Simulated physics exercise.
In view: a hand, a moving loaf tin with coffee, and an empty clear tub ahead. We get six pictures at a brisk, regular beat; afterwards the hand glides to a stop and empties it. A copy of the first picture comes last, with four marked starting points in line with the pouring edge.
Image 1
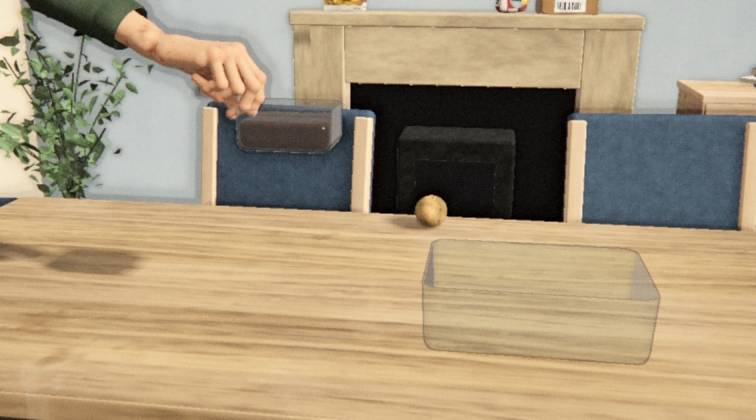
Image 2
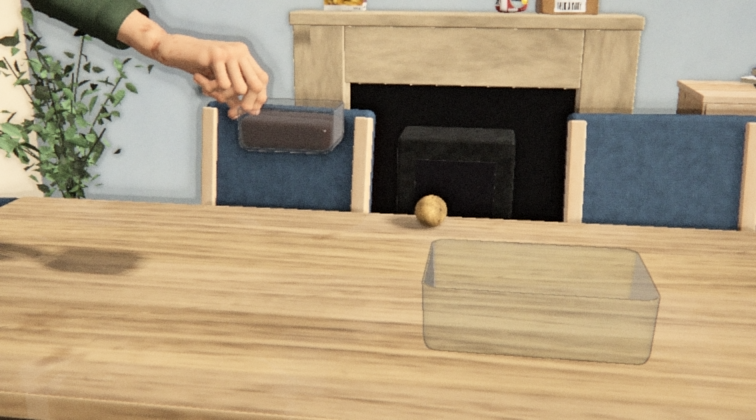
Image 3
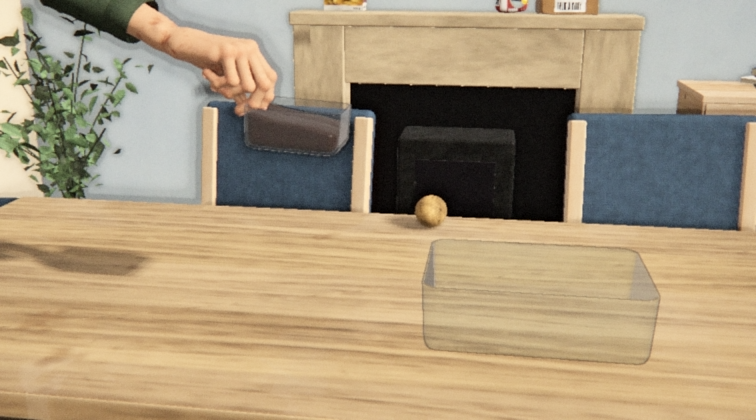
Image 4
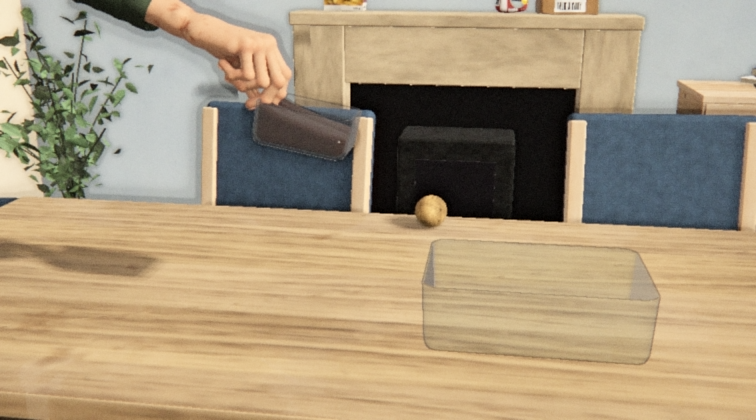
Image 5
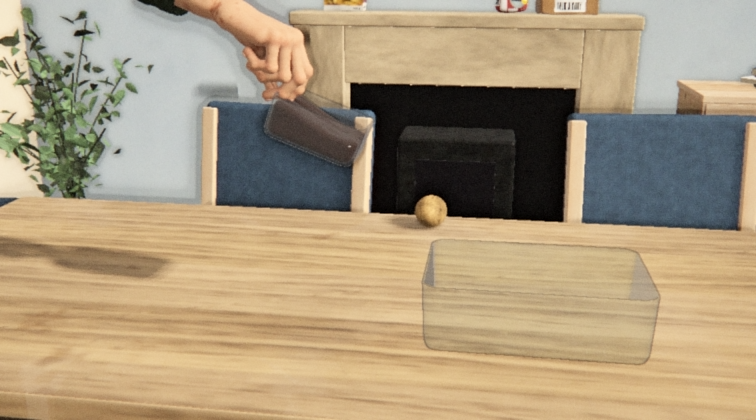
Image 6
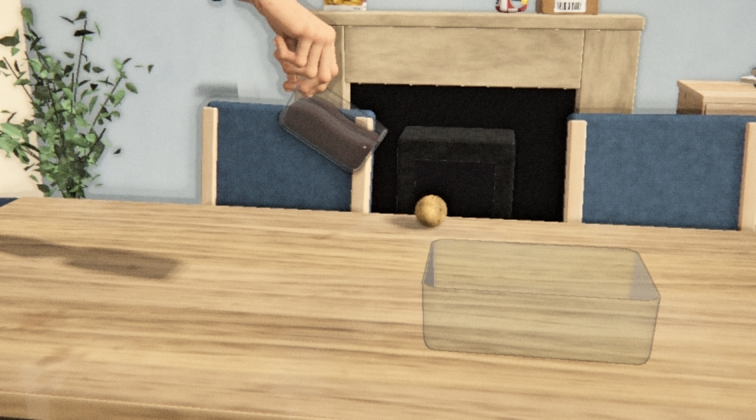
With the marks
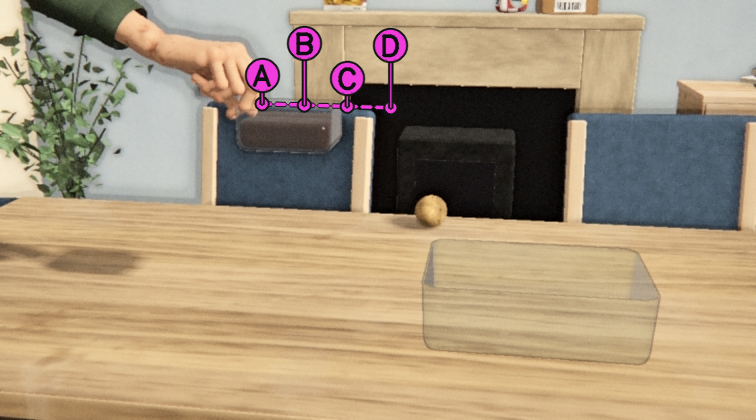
The clip opens on a hand at the upper left holding a dark tin level above a wooden table, with a small round object and an empty clear tub nearby. The hand moves the tin rightward, gradually tilting its right end downward, while the tub remains still and empty.
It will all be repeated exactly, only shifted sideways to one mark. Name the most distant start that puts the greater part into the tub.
A.
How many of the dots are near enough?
All four.
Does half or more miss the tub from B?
No.
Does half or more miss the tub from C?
No.
In magenta, A at (262, 103); B at (304, 105); C at (347, 106); D at (390, 107).
For place A, about 77 % lands in the tub, 16 % falls short and 6 % goes beside or beyond.
For place B, about 86 % lands in the tub, 6 % falls short and 9 % goes beside or beyond.
For place C, about 79 % lands in the tub, 5 % falls short and 16 % goes beside or beyond.
For place D, about 78 % lands in the tub, 2 % falls short and 20 % goes beside or beyond.
